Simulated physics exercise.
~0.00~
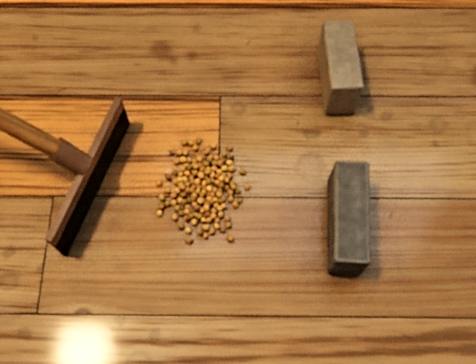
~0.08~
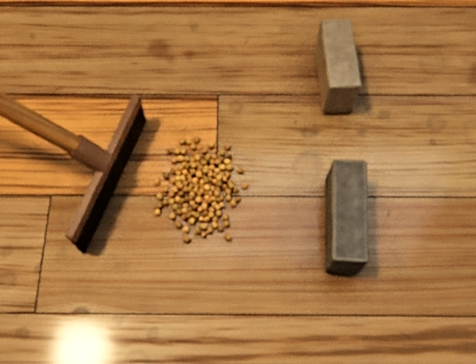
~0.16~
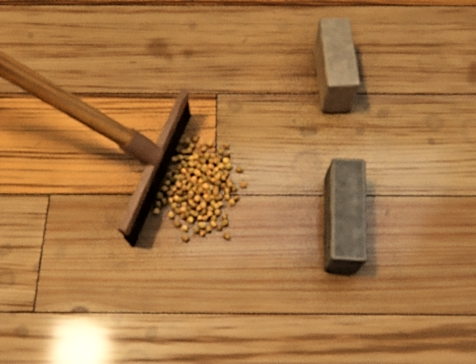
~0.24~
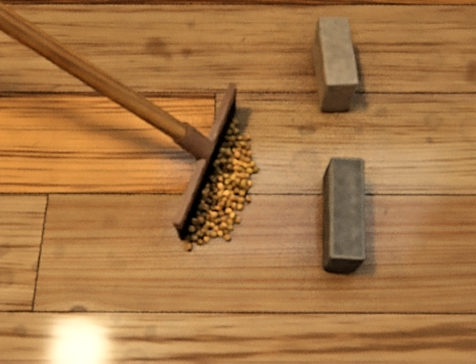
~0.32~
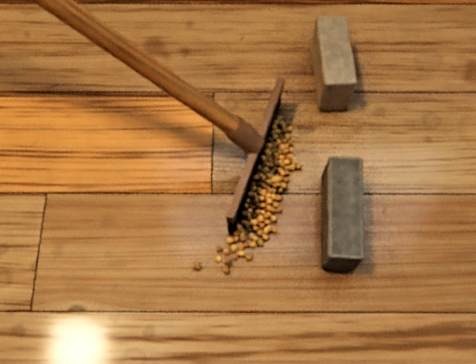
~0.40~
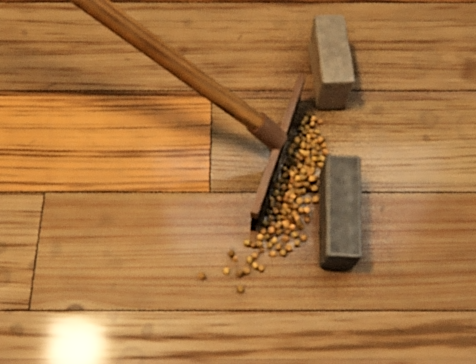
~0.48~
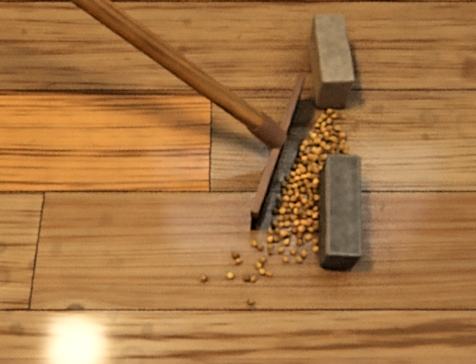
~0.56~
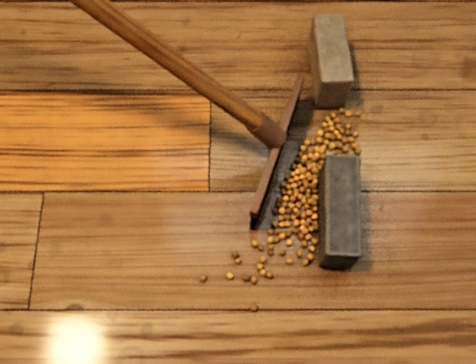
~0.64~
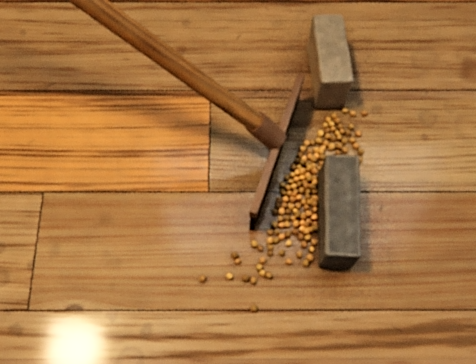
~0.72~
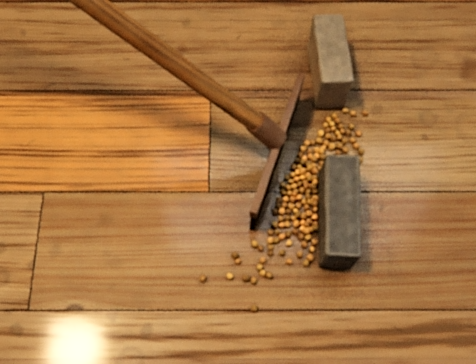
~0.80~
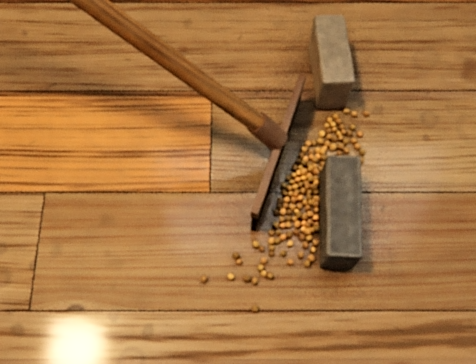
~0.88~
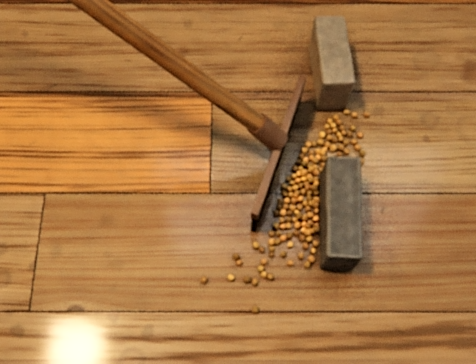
A squeegee with a wooden handle and a dark blade slides rightward across a wood-plank floor, seen from above by a slightly swaying camera. A heap of golden dried chickpeas lies in its path, and two grey blocks stand apart on the right, one above the other. The blade reaches the heap and pushes it right, bunching it into a slanting band while a few pieces trail off the lower end. The band meets the lower block, some chickpeas spill into the gap, and the blade stops. Most rest between blade and lower block, with stragglers scattered below left.
